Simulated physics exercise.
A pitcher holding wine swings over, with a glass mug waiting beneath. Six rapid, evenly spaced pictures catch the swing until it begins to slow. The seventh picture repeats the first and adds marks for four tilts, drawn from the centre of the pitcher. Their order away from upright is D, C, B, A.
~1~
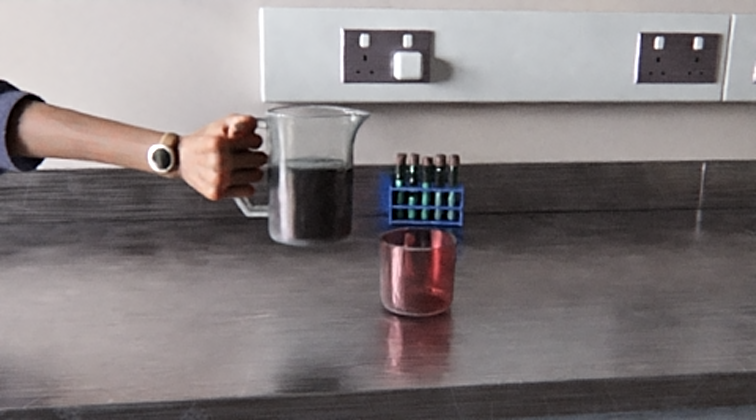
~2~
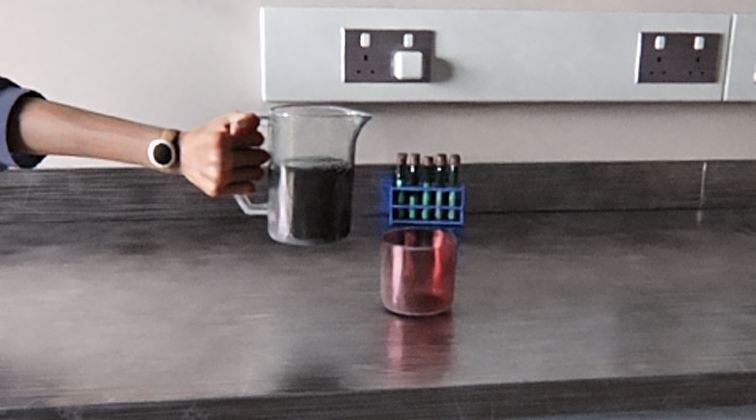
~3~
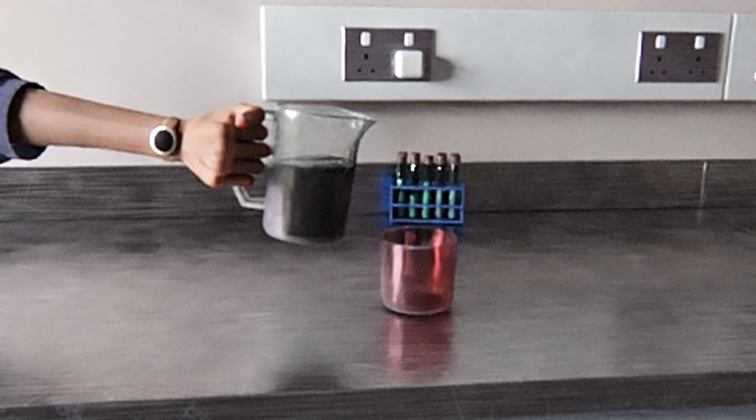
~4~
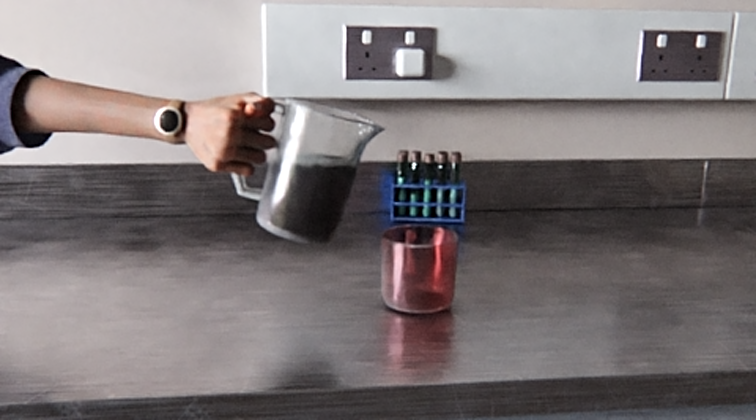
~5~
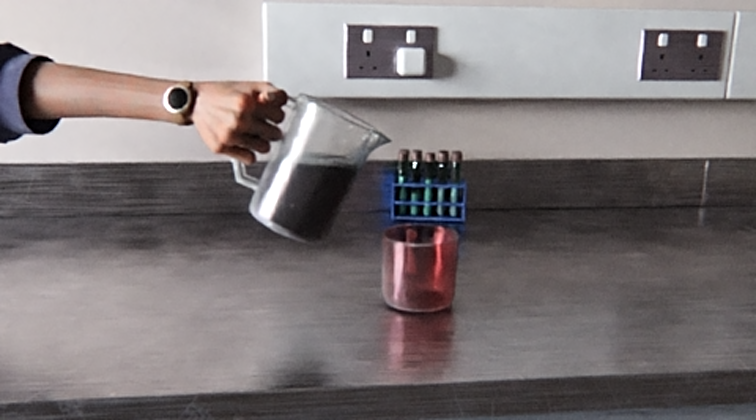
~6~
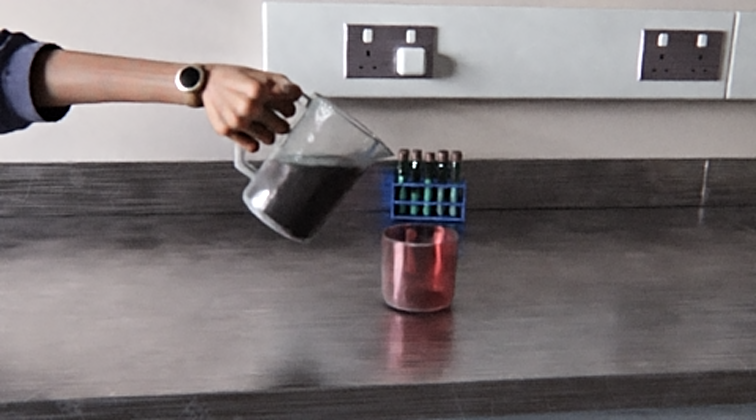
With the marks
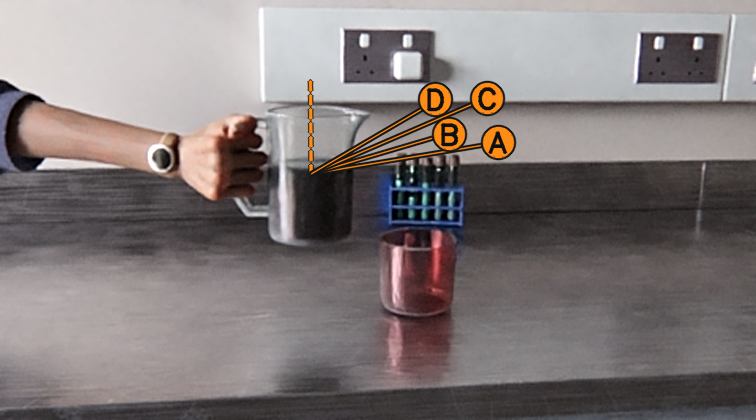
On a dark countertop, a hand lifting and tilting a pitcher of dark liquid rightward near a reddish glass container.
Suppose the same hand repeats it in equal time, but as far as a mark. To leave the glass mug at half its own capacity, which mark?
Line B.
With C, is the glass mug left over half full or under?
Under half.
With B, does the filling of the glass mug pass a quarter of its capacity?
Yes, clearly.
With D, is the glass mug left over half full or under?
Under half.
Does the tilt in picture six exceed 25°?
Yes, it does.
On the marked copy, A at (481, 145); B at (432, 138); C at (471, 104); D at (421, 109).
With A, the glass mug ends with about 66 % of what it can hold; 3 % of the wine is spilt.
With B, the glass mug ends with about 49 % of what it can hold.
With C, the glass mug ends with about 31 % of what it can hold.
With D, the glass mug ends with about 15 % of what it can hold.
